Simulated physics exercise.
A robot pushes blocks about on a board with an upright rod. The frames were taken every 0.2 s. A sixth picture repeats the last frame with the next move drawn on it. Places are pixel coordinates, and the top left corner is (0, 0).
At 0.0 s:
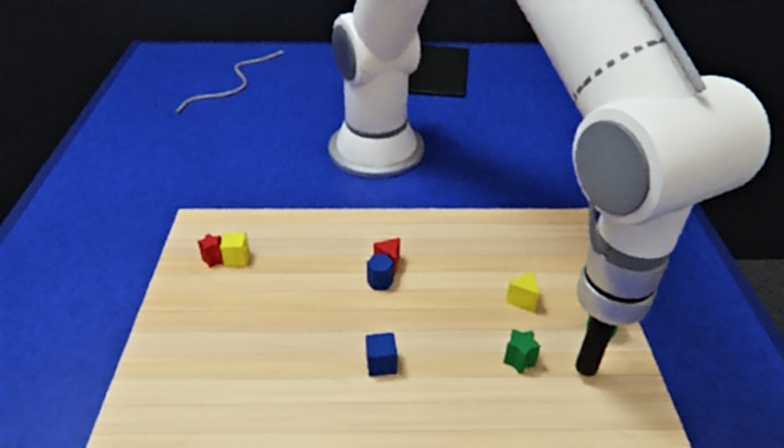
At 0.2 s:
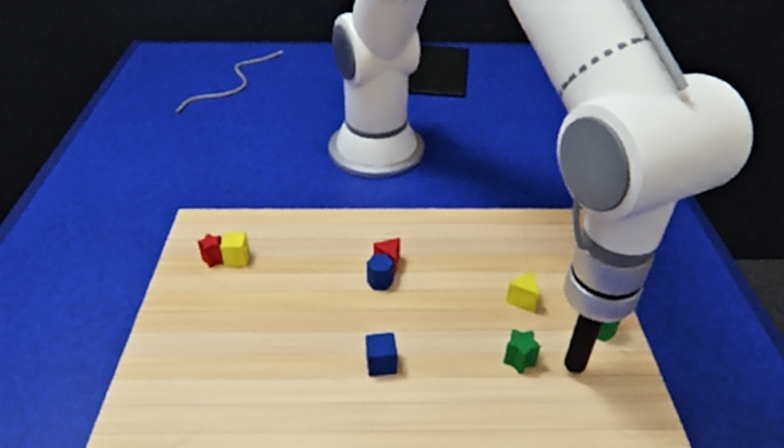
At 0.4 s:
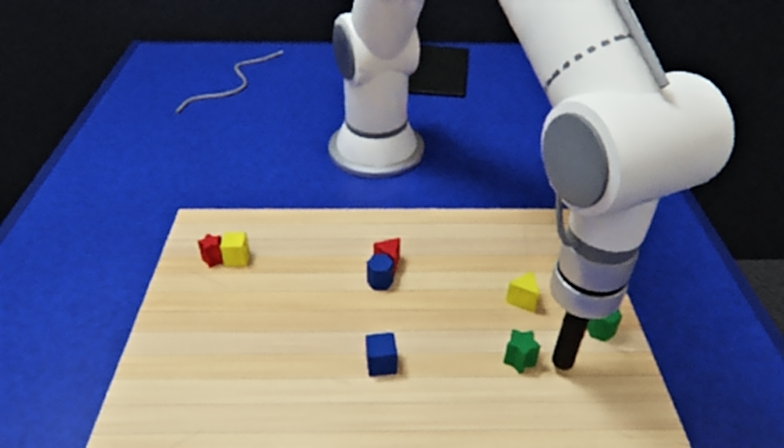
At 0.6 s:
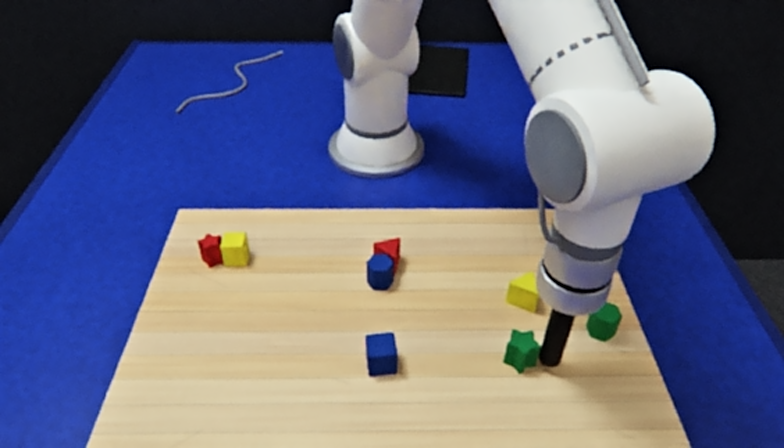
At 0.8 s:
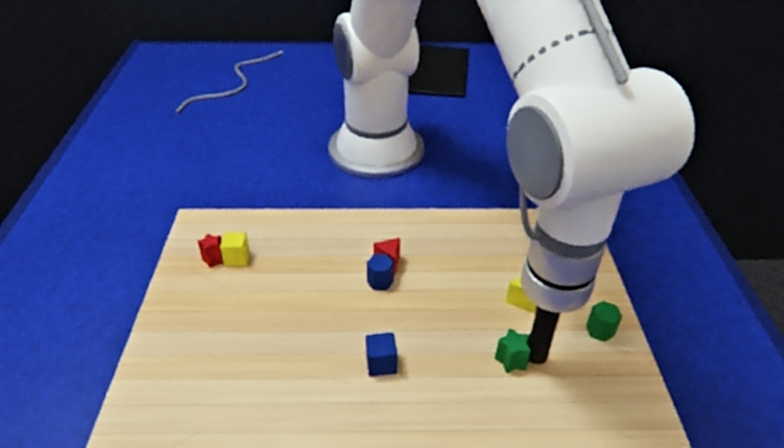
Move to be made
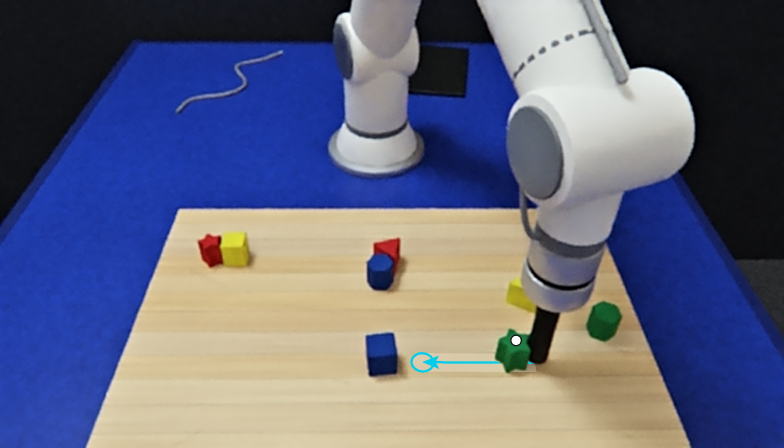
A white robot arm moving its black rod left across a wooden board, then nudging a green star-shaped block slightly left.
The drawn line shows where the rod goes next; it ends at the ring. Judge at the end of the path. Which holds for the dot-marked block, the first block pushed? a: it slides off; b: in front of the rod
The correct letter is b.
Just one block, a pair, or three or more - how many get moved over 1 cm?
Put simply, one block is moved more than 1 cm.
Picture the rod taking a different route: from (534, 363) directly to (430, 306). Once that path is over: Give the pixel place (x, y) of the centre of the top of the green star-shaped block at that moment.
So, by the moment the path ends, you'll find the top centre of the green star-shaped block at (481, 333).
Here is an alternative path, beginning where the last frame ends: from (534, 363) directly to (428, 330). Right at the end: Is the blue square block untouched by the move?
Yes
Drawn move, straight from (534, 363) to (422, 362); the dot is on the green star-shaped block.
The first path, step by step. One third of the way, rod at (499, 356); green star-shaped block at (478, 339).
Two thirds of the way, rod at (460, 356); green star-shaped block at (439, 337).
At the end, rod at (423, 355); blue square block at (376, 344); green star-shaped block at (404, 332), turned 25° clockwise.
